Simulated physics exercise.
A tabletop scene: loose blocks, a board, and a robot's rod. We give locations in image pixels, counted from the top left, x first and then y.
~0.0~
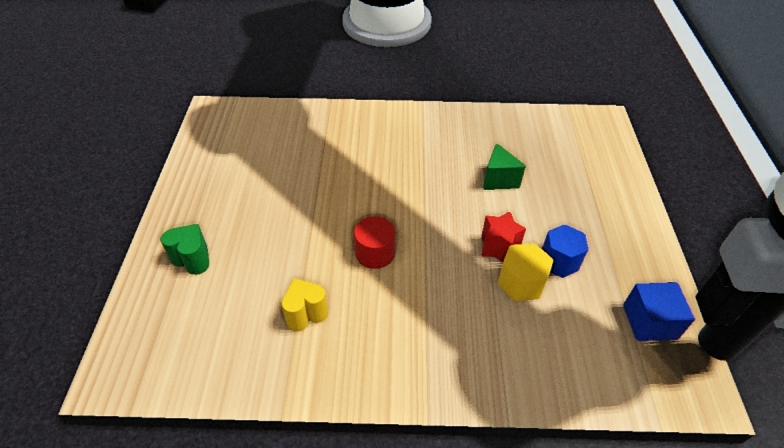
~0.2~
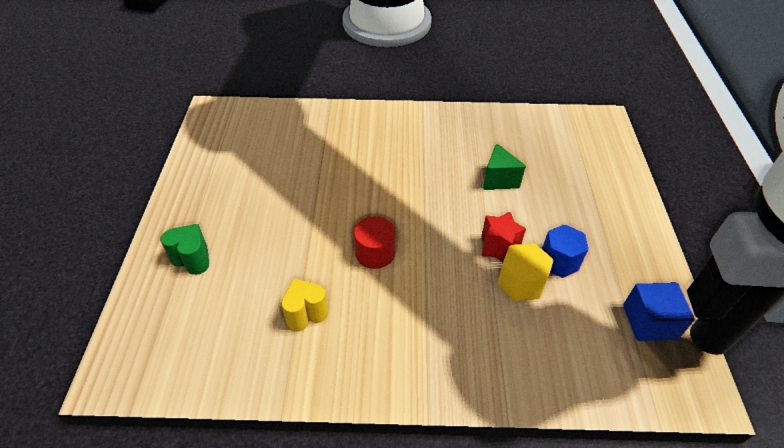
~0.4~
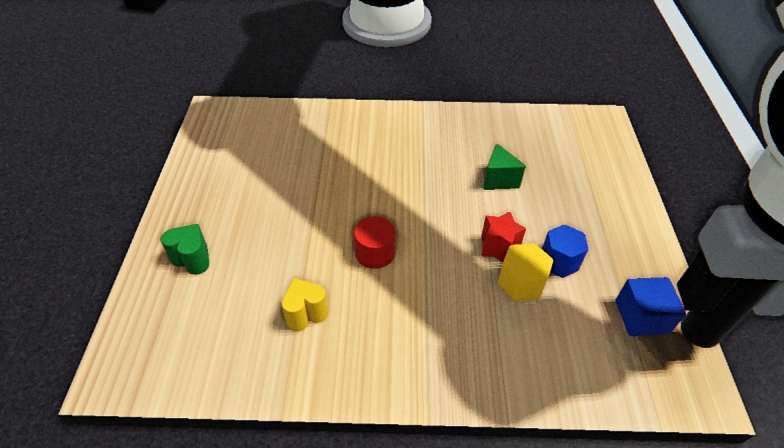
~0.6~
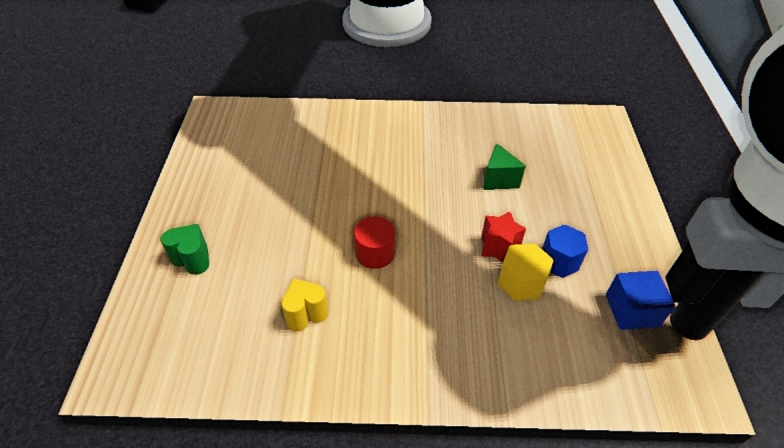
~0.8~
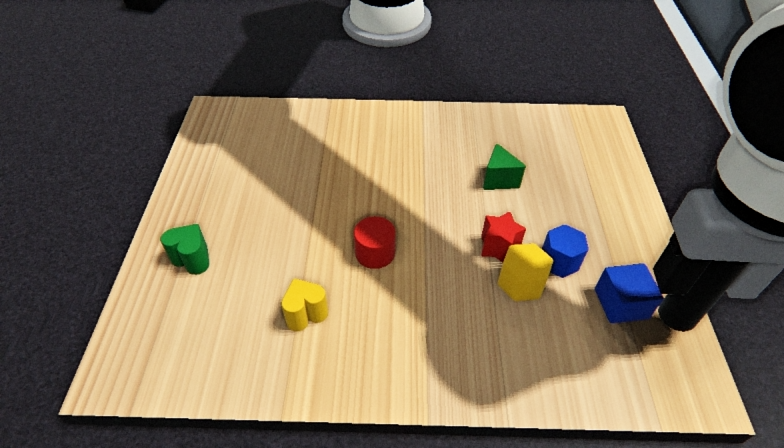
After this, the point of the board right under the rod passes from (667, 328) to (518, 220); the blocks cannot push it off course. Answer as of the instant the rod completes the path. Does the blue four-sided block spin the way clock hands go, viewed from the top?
Going by the path, no.
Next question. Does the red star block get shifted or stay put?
Moved away.
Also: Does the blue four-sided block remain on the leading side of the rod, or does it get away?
When the path is over, you would find the blue four-sided block off to the side or behind the rod.
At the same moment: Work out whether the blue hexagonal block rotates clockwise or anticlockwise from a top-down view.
Spins clockwise.
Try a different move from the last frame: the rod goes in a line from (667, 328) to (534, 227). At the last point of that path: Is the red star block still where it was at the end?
I expect not.
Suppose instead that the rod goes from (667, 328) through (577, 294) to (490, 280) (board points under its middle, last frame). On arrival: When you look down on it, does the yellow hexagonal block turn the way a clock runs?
My answer is no.
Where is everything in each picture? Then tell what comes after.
Rod's lower end (718, 344); red star block (504, 226); yellow hexagonal block (528, 261); blue hexagonal block (568, 240); blue four-sided block (665, 301), in the first frame.
Rod (709, 338); blocks still, in the second frame.
Rod (700, 332); blue four-sided block (657, 296), in the third frame.
Rod (689, 324); blue four-sided block (646, 289), in the fourth frame.
Rod (677, 316); red star block (504, 226); yellow hexagonal block (528, 261); blue hexagonal block (568, 240); blue four-sided block (634, 282), in the fifth frame.
What follows on the original path. One third of the way, rod (619, 275); blue hexagonal block (546, 227), turned 15° clockwise; blue four-sided block (577, 256), turned 35° anticlockwise.
Two thirds of the way, rod (568, 239); red star block (483, 217), turned 70° anticlockwise; yellow hexagonal block (508, 268), turned 20° anticlockwise; blue hexagonal block (512, 206), turned 70° clockwise; blue four-sided block (535, 237), turned 80° anticlockwise.
At the end, rod (522, 207); red star block (476, 216), turned 90° anticlockwise; yellow hexagonal block (507, 269), turned 20° anticlockwise; blue hexagonal block (489, 190), turned 50° clockwise; blue four-sided block (519, 231), turned 120° anticlockwise.
